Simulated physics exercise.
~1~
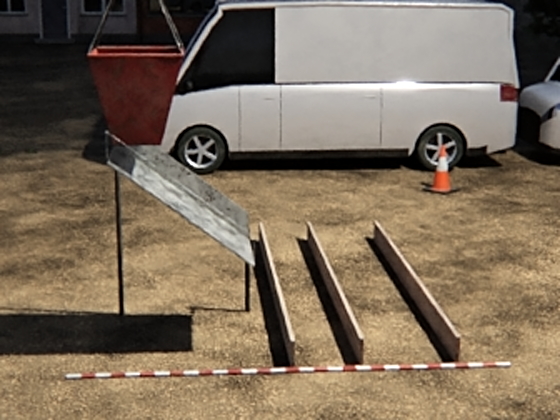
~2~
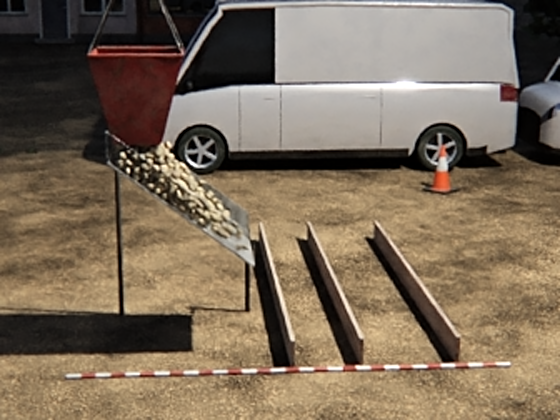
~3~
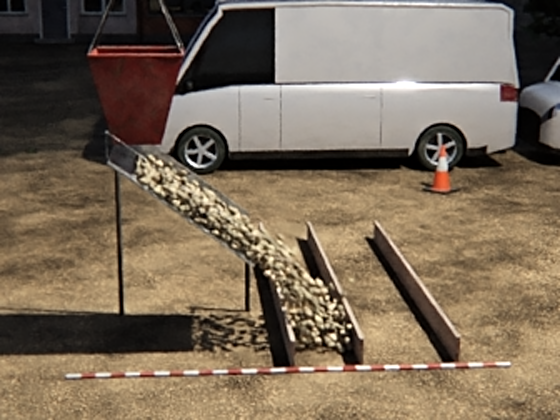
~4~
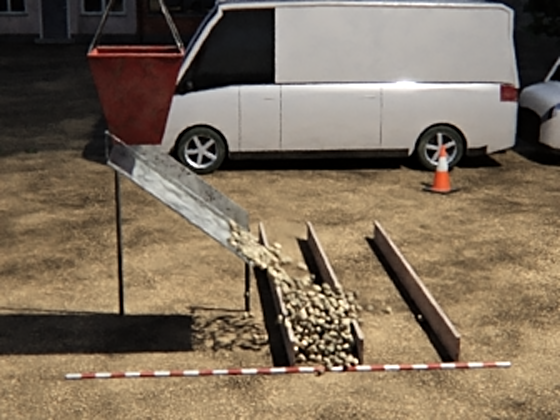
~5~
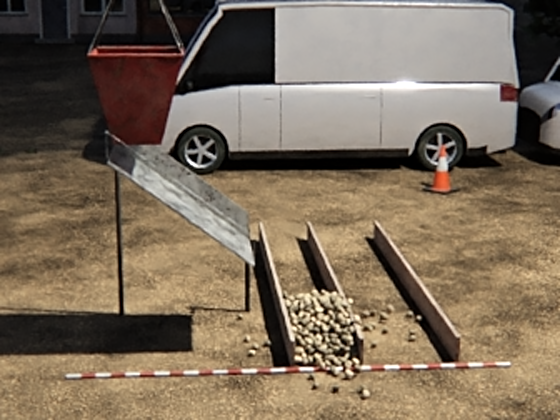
Pale rounded stones drop from a red skip onto a sloping steel sheet beside a parked white van, slide down to the right, and pour off its lower edge between low boards, ending heaped mostly in the left bay with a few scattered outside it.
